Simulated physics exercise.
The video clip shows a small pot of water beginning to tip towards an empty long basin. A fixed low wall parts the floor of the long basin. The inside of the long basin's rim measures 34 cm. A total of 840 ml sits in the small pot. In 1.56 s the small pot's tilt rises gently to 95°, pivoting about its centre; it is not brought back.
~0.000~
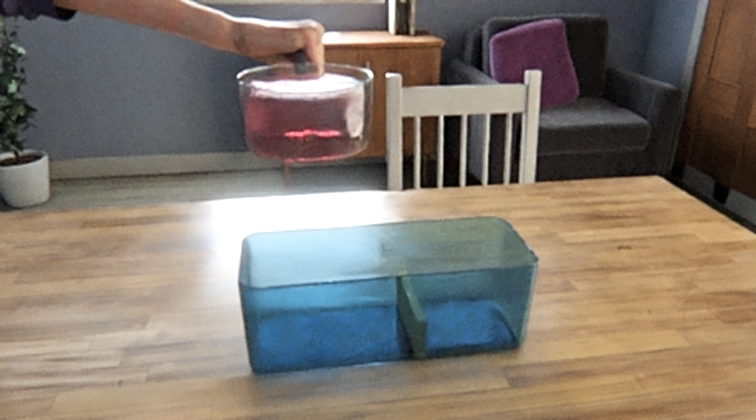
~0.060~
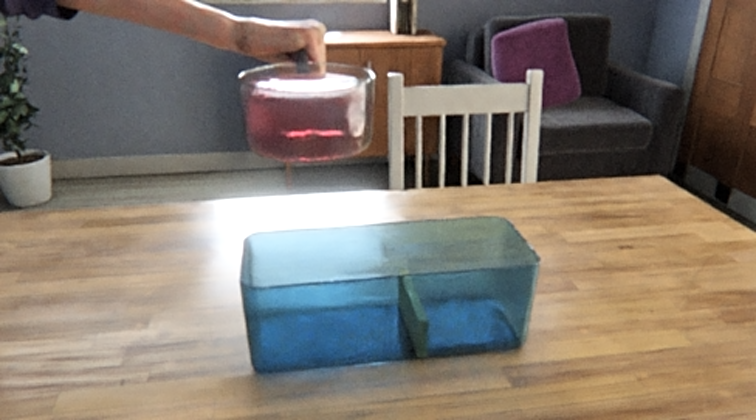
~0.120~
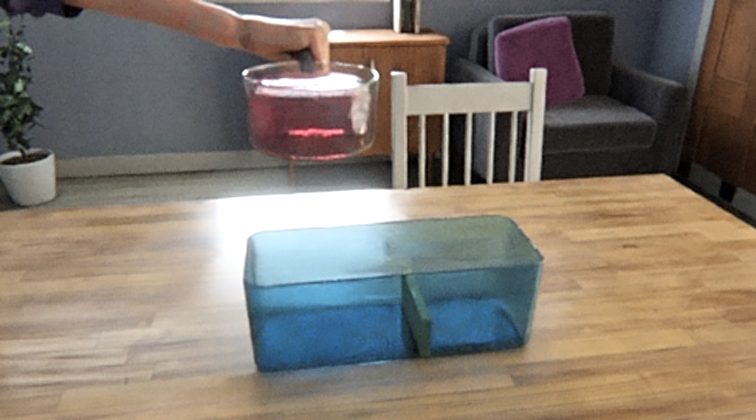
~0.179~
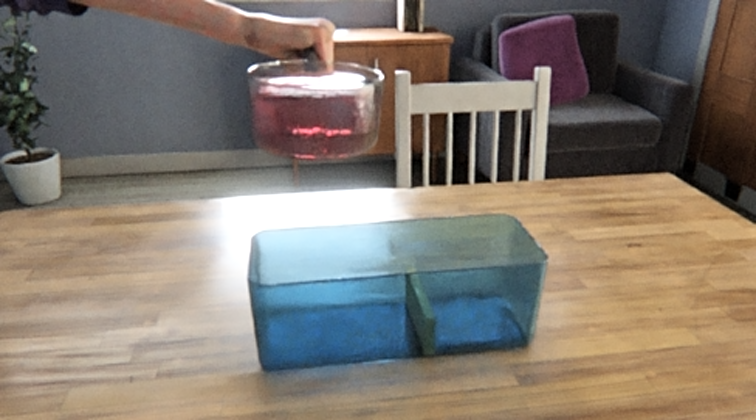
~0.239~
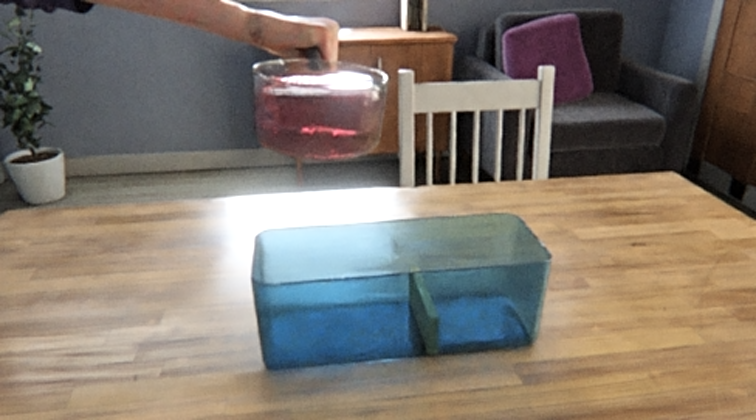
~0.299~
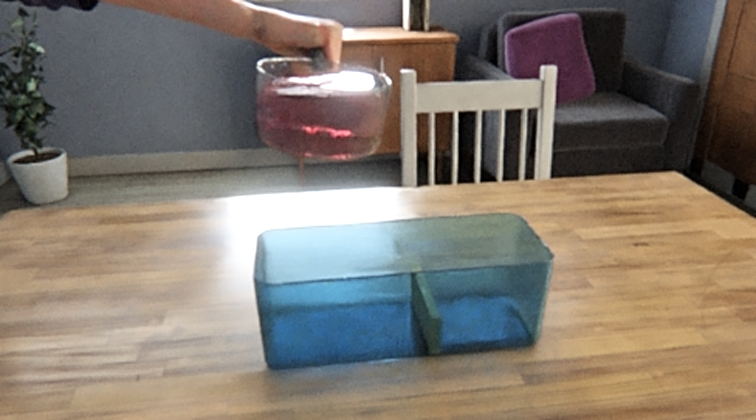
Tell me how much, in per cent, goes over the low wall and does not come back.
I would say about 78 per cent.
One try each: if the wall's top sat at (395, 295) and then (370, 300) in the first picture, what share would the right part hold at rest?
Some 90 in a hundred, then some 95 in a hundred.
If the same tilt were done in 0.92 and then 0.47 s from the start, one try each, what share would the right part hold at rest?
About 75 %, then about 60 %.
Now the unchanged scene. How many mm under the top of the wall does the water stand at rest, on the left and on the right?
Measured: Left around 46 mm, right around 14 mm.
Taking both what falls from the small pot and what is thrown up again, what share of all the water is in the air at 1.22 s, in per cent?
Around 14 percent of the liquid.
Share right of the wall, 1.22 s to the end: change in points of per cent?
Looks like it goes higher by around 12.
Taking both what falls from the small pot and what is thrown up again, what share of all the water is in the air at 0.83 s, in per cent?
24 %.
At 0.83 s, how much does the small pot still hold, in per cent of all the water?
Near 66 in a hundred.
Then, 0.83 s in, the tilt is 52° and 66 per cent is still to pour, 2 is left of the wall and 8 right of it.
Then, 1.22 s in, the tilt is 84° and 18 per cent is still to pour, 4 is left of the wall and 65 right of it.
Then, 1.62 s in, the tilt is 95° and 2 per cent is still to pour, 17 is left of the wall and 77 right of it.
Then, 2.06 s in, the tilt is 95° and 0 per cent is still to pour, 21 is left of the wall and 78 right of it.
Finally, 22 per cent lies left of the wall, 78 right of it and 1 outside.
